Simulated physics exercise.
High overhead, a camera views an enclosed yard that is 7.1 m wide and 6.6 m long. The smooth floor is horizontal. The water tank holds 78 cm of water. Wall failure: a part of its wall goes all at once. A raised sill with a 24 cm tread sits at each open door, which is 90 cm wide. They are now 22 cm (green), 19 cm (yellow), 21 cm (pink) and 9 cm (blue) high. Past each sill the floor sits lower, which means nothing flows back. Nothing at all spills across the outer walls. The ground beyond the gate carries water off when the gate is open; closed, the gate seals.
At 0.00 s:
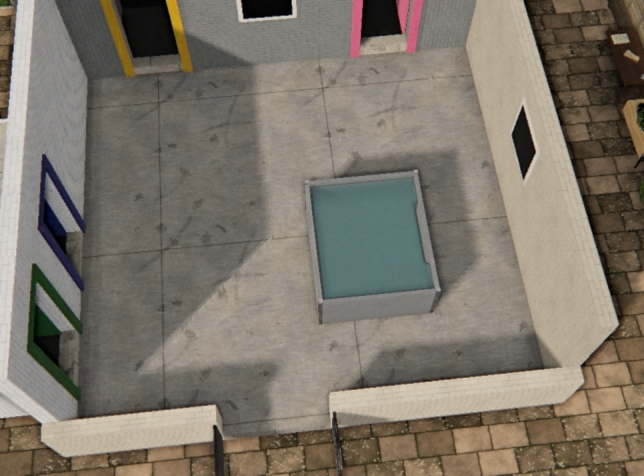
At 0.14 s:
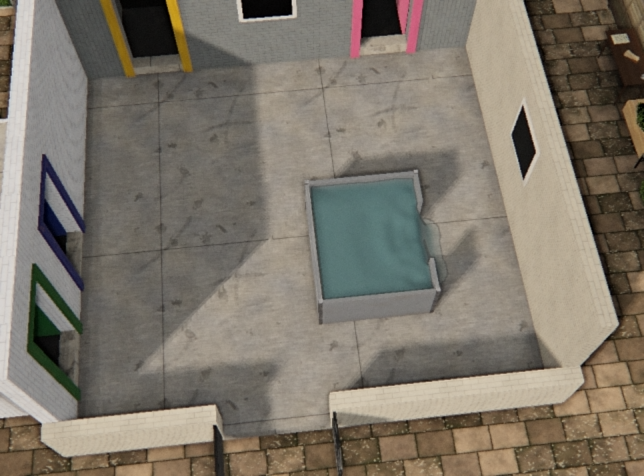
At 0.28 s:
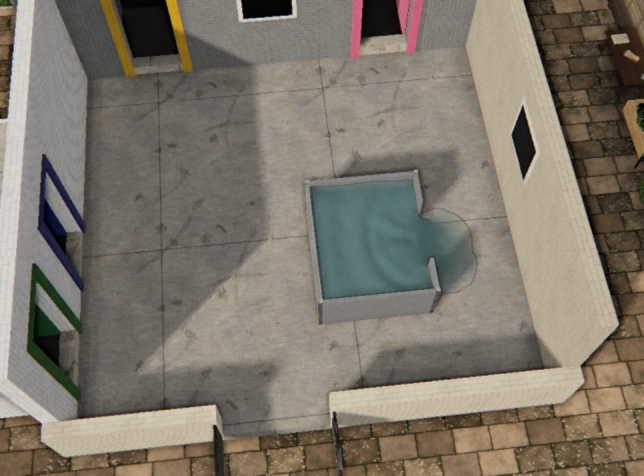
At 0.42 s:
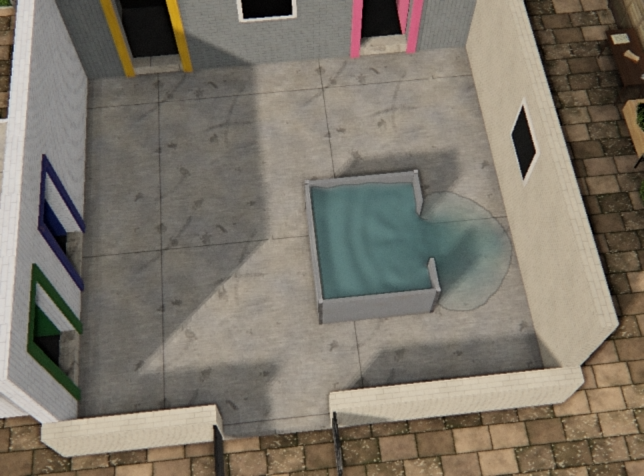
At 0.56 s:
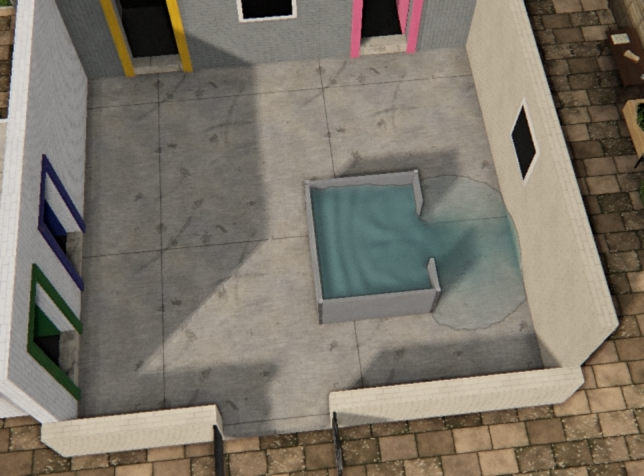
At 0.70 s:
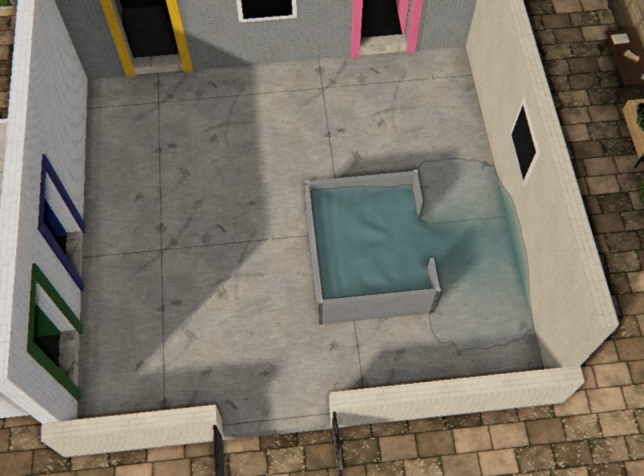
Teal water pouring through a gap in a square tank's right wall, fanning across a grey courtyard floor and reaching the wall.
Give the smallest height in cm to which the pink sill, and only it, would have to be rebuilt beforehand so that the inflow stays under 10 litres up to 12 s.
Roughly 14.5 cm.
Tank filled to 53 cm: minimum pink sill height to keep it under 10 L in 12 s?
Step height: Approx. 8.5 cm.
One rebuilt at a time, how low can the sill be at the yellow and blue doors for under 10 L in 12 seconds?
About 6.0 cm at yellow and 7.0 cm at blue.
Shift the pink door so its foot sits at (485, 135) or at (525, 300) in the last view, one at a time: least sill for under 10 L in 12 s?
About 9.0 cm, then about 31 cm.
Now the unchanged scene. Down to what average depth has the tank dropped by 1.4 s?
About 48 centimetres on average.
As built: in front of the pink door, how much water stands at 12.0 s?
Some 4.5 cm.
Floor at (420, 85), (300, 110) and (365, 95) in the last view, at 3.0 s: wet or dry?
In the order asked: Soaked, untouched, soaked.
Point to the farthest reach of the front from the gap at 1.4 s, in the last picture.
The farthest wet point sits near (471, 81).
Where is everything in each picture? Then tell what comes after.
The first frame shows still water, 78 cm deep, in the water tank at (370, 237); the pink door at (386, 16) is dry.
In the second frame, water pours out at (421, 245) and has run 0.3 m, to (443, 273); about 11 cm deep outside, 78 cm at the back.
In the third frame, the gap is at (420, 246), the front 0.8 m out at (471, 267); the back of the water tank holds 78 cm.
In the fourth frame, water pours out at (420, 247) and has run 1.5 m, to (506, 244); about 9 cm deep outside, 72 cm at the back.
In the fifth frame, the gap is at (420, 247), the front 1.6 m out at (503, 199); the back of the water tank holds 66 cm.
In the sixth frame, the gap is at (420, 246), the front 1.9 m out at (496, 169); the back of the water tank holds 66 cm; 2.7 m in a straight line remain to the pink door at (386, 16).
After 1.4 s water covers 15 % of the floor, deepest (47 cm) near (500, 248); it has not reached the pink door.
After 3.0 s water covers 40 % of the floor, deepest (29 cm) near (544, 384); 19 cm at the pink door, 0 litres in over its 21 cm sill.
After 12.0 s water covers 100 % of the floor, deepest (10 cm) near (235, 78); 5 cm at the pink door, 0 litres in over its 21 cm sill.
At the pink door as built, the water arrived by 2.2 s and peaked near 19 cm at 3.0 s.
With a sill of 12.5 cm, 21 litres would have come in within the 12 s; with 17 cm, 3 litres. So under 10 litres takes about 14.5 cm.
